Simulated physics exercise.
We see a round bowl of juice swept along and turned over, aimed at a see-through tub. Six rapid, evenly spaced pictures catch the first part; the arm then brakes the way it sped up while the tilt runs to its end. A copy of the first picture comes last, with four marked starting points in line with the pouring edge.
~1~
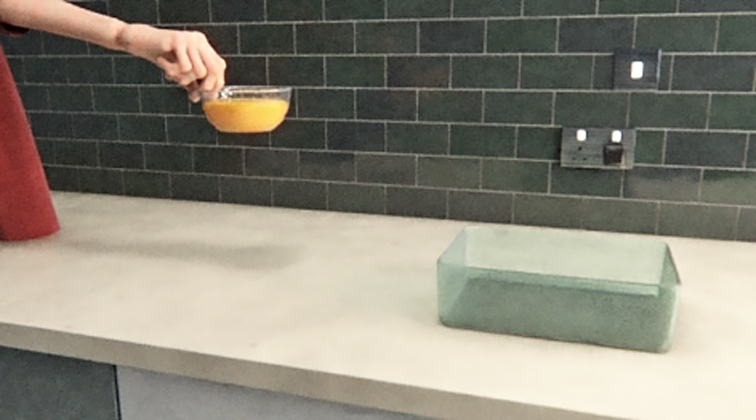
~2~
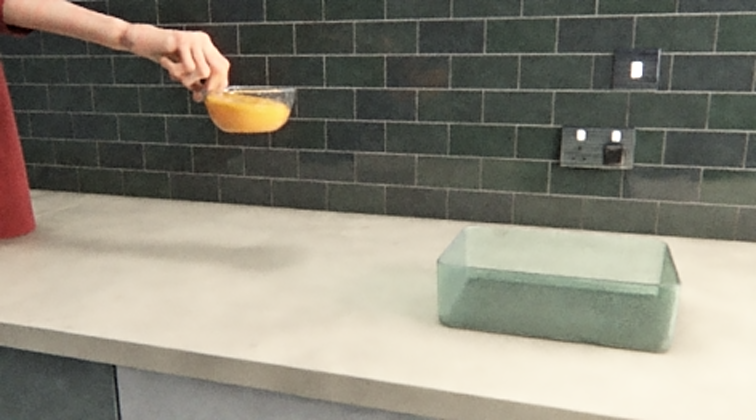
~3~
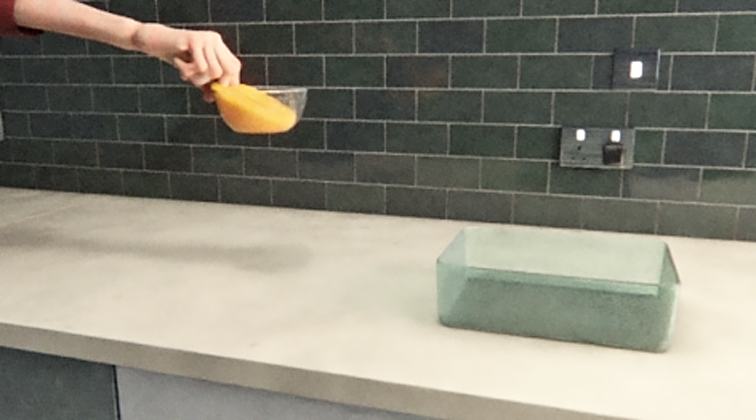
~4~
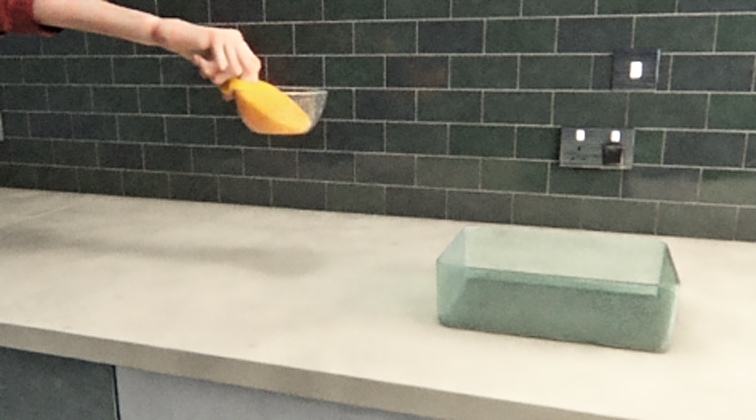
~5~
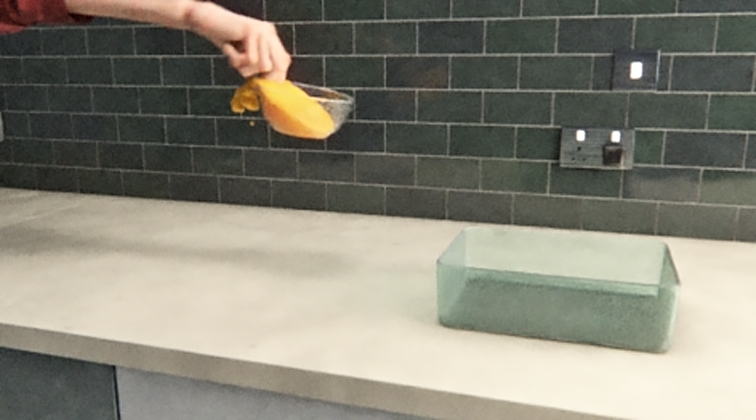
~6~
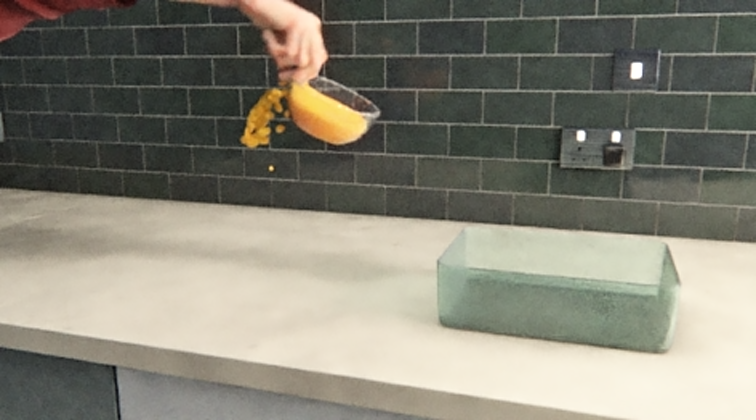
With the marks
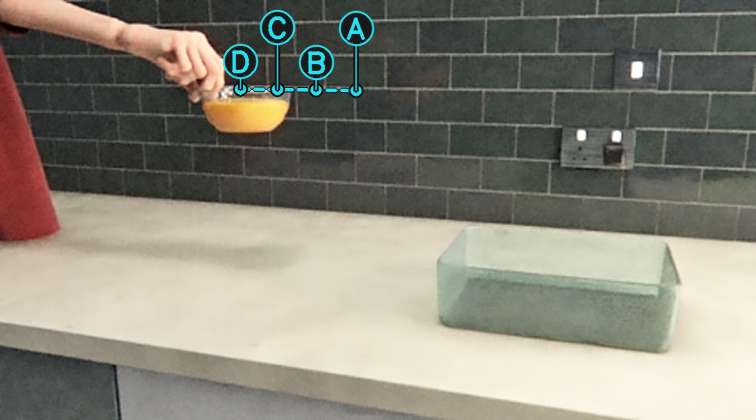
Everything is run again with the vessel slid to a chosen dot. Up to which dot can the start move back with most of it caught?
Take D.
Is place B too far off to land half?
No.
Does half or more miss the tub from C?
No.
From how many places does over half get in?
All of them.
In cyan, A at (356, 90); B at (316, 90); C at (277, 89); D at (240, 89).
Choosing A, about 69 % lands in the tub, 15 % falls short and 16 % goes beside or beyond.
Choosing B, about 76 % lands in the tub, 18 % falls short and 6 % goes beside or beyond.
Choosing C, about 65 % lands in the tub, 17 % falls short and 18 % goes beside or beyond.
Choosing D, about 62 % lands in the tub, 28 % falls short and 11 % goes beside or beyond.
